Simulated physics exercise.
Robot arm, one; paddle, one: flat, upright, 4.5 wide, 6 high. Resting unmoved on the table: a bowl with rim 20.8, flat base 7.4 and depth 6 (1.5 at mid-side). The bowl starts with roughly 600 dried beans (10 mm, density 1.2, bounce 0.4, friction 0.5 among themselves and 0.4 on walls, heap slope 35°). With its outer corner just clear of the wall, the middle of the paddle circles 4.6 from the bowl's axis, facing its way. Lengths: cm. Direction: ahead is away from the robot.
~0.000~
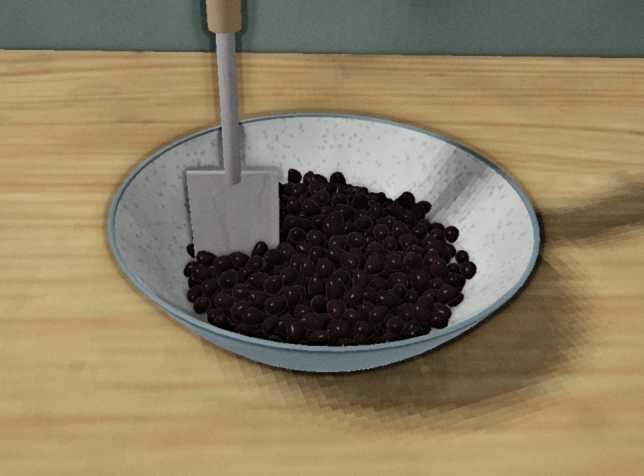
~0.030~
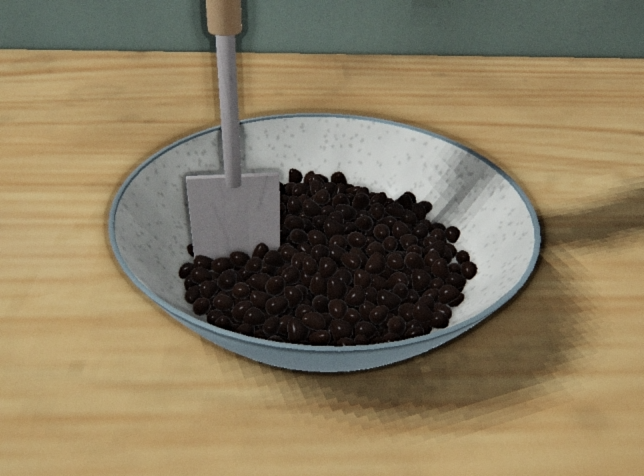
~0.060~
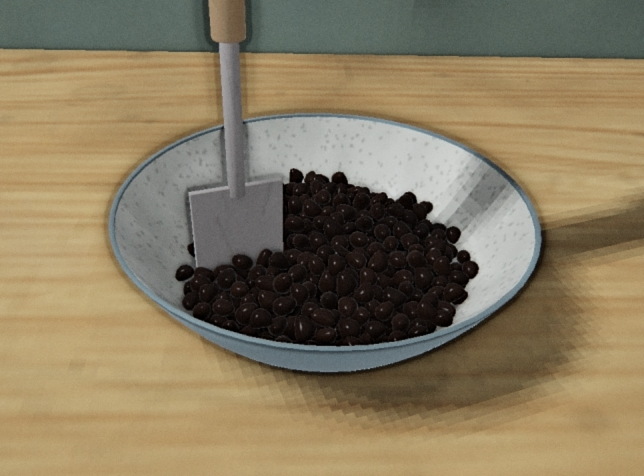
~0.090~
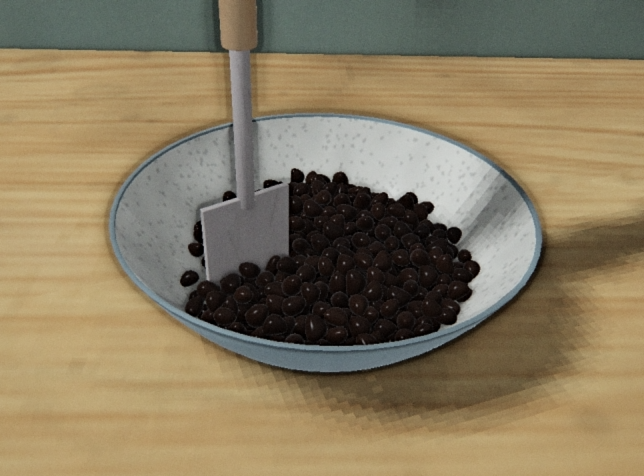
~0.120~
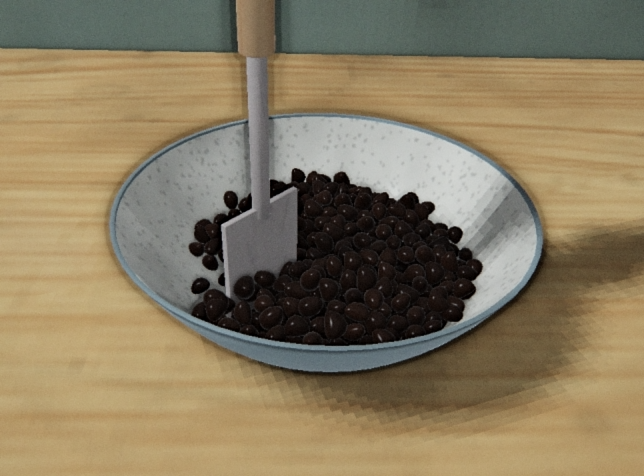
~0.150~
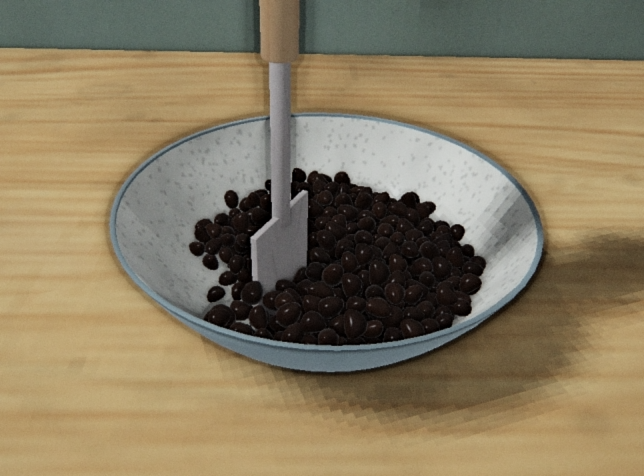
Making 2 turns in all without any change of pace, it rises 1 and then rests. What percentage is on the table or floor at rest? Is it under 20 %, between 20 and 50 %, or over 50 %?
Under 20 %.
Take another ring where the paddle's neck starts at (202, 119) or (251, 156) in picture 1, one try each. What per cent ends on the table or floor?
First try about 5 per cent, second try about 0 per cent.
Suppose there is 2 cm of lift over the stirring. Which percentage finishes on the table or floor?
5 per cent, roughly.
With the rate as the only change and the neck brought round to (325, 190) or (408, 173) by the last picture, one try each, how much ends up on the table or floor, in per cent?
Well, about 20 percent the first time and about 40 percent the second.
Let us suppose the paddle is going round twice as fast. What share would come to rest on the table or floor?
It would come to around 35 percent.
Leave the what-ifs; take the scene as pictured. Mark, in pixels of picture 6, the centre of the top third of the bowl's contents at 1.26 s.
I'd say about (378, 183).
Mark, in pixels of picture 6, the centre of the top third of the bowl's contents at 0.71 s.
I'd point to somewhere close to (219, 200).
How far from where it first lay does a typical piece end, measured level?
My guess is close to 10 centimetres.
After 0.71 s, 321° round, highest piece 8 above the table; 558 in the bowl, 34 on the table or floor, 8 in flight or on the tool.
After 1.26 s, 221° round, highest piece 8 above the table; 537 in the bowl, 59 on the table or floor, 4 in flight or on the tool.
After 1.74 s, 0° round, highest piece 7 above the table; 533 in the bowl, 67 on the table or floor.
After 2.44 s, 0° round, highest piece 6 above the table; 533 in the bowl, 67 on the table or floor.
At rest, 533 in the bowl, 67 on the table or floor. That is 11 % on the table or floor.
